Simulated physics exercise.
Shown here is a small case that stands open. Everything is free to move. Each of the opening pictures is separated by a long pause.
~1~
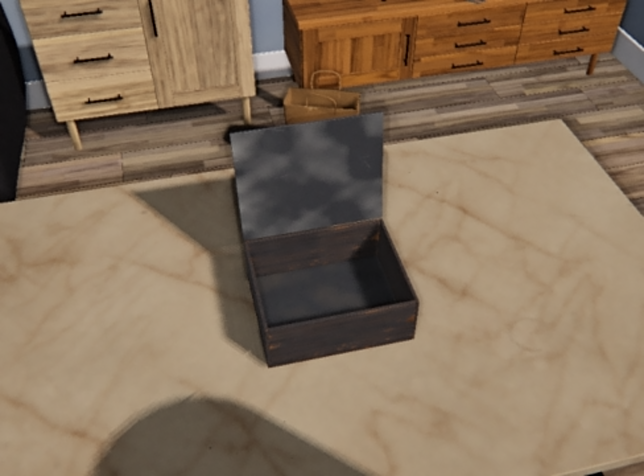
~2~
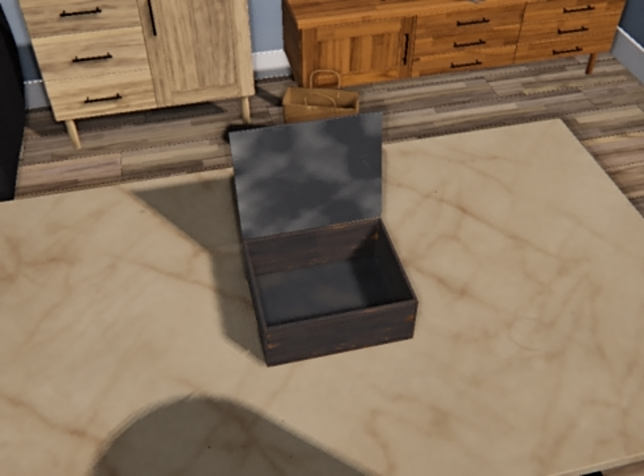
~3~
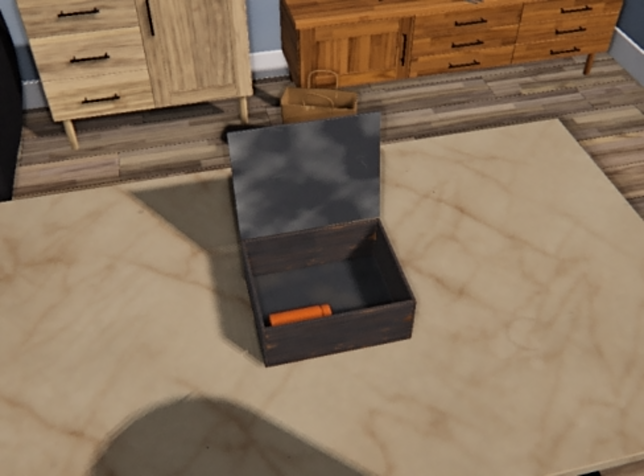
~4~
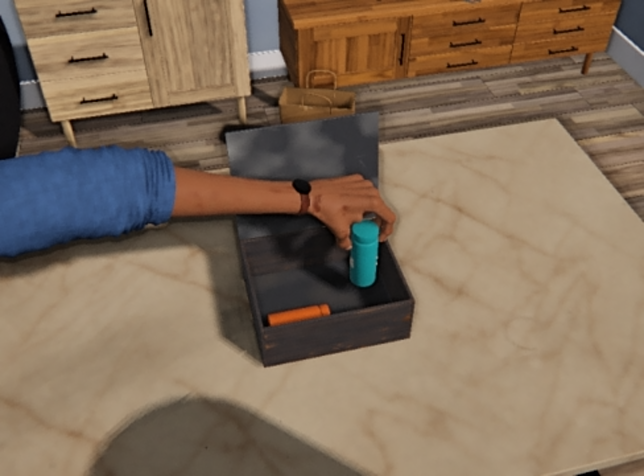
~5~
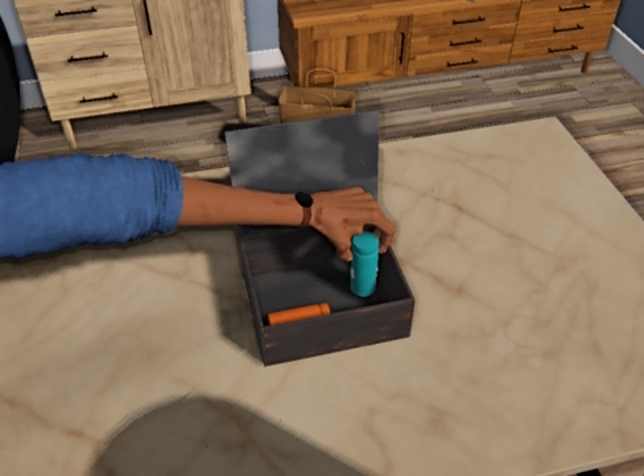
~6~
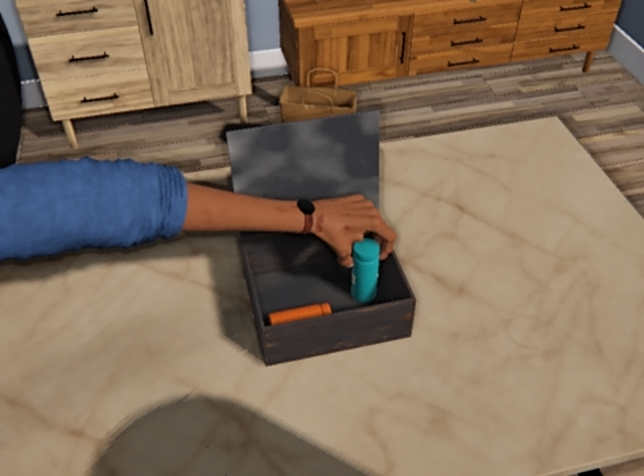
An arm in a blue sleeve with a dark wristband reaches in from the left over a pale marble-patterned table, seen from above in a room with wooden cabinets behind. A dark open box sits near the middle, empty at first, then holding an orange cylinder at its front left. The hand lowers a turquoise shaker into the box's right side, while the view stays practically still.
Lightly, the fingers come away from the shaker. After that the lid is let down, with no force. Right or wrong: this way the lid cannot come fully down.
Right, it cannot come fully down.
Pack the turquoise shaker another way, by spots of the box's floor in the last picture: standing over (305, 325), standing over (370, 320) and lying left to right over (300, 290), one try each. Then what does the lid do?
So, one: It drops fully; two: It remains raised; three: It drops fully.
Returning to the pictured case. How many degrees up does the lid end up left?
It stays some 20° above the rim.
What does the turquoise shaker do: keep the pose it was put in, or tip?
After all that, it keeps its set angle.
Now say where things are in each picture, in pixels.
In the first frame, the last thing is not in view yet.
In the second frame, the last thing is not in view yet.
In the third frame, the last thing is not in view yet.
The fourth frame shows coming down; turquoise shaker (364, 254).
The fifth frame shows coming down; turquoise shaker (364, 265).
The sixth frame shows in place under the hand; turquoise shaker (365, 271).
Then, 1.10 s later than the last frame, lid starting down.
Then, 1.50 s later than the last frame, lid 66° above the rim.
Then, 1.70 s later than the last frame, lid 47° above the rim.
Then, 1.90 s later than the last frame, lid 24° above the rim.
When it is over, lid 20° above the rim; both as before. End places, in pixels of the last picture, turquoise shaker near (365, 271).
